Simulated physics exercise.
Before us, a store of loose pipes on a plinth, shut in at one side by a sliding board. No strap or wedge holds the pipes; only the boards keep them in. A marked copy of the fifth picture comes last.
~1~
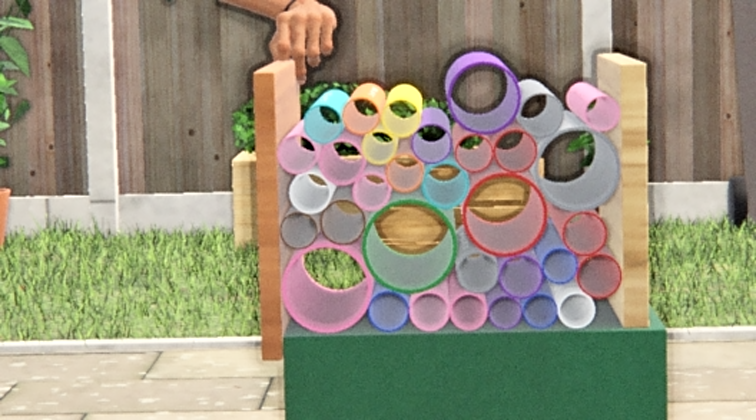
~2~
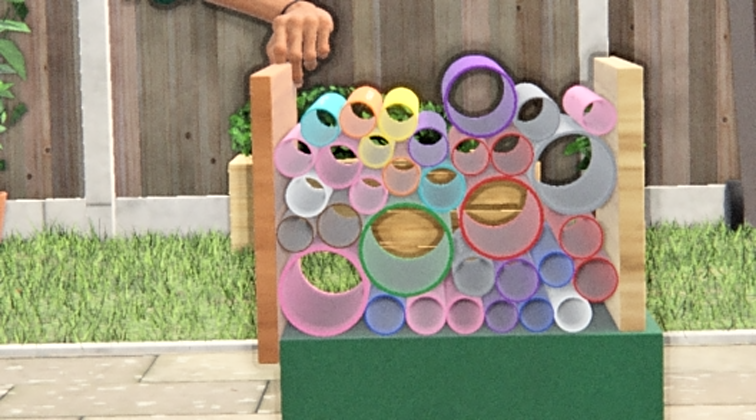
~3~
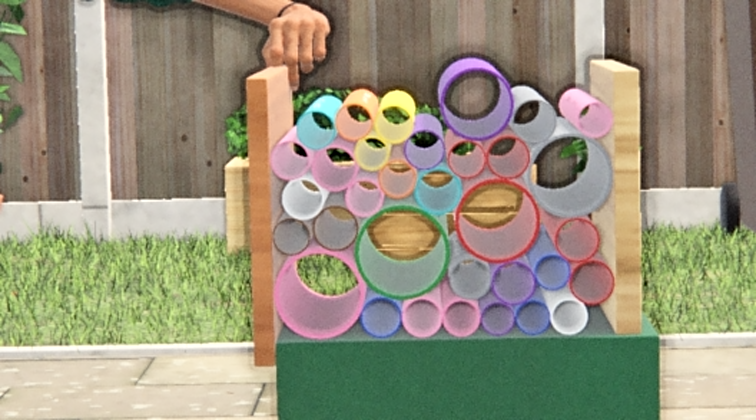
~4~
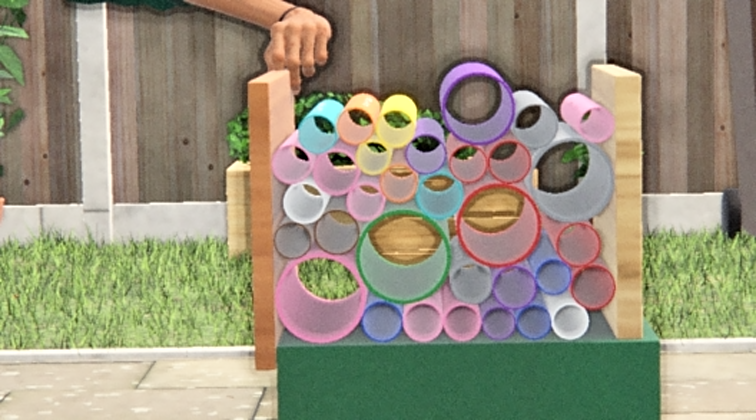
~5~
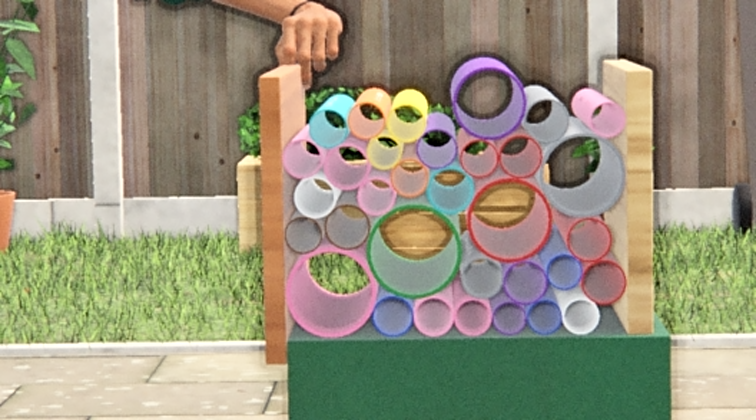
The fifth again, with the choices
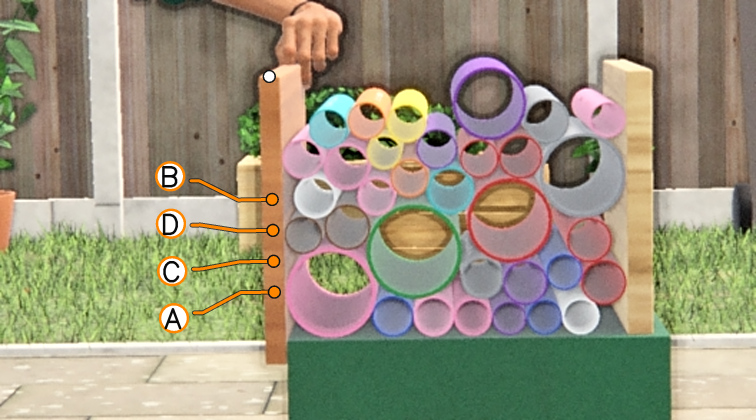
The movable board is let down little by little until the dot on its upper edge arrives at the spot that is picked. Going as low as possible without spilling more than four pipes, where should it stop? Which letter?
Down to B.
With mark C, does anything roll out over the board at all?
Yes, at C.
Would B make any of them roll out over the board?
Yes.
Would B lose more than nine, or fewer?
Fewer than nine.
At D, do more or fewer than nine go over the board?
Fewer than nine.
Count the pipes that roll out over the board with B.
At B the number is two.
On the copy, A at (275, 292); B at (272, 200); C at (274, 262); D at (273, 230); the white dot at (269, 77).
On B. First, top of the board (282, 137).
Then, top of the board (283, 199).
Finally, top of the board (283, 199), two out over the board.
By contrast, A more than four out over the board; C more than four out over the board; D more than four out over the board.
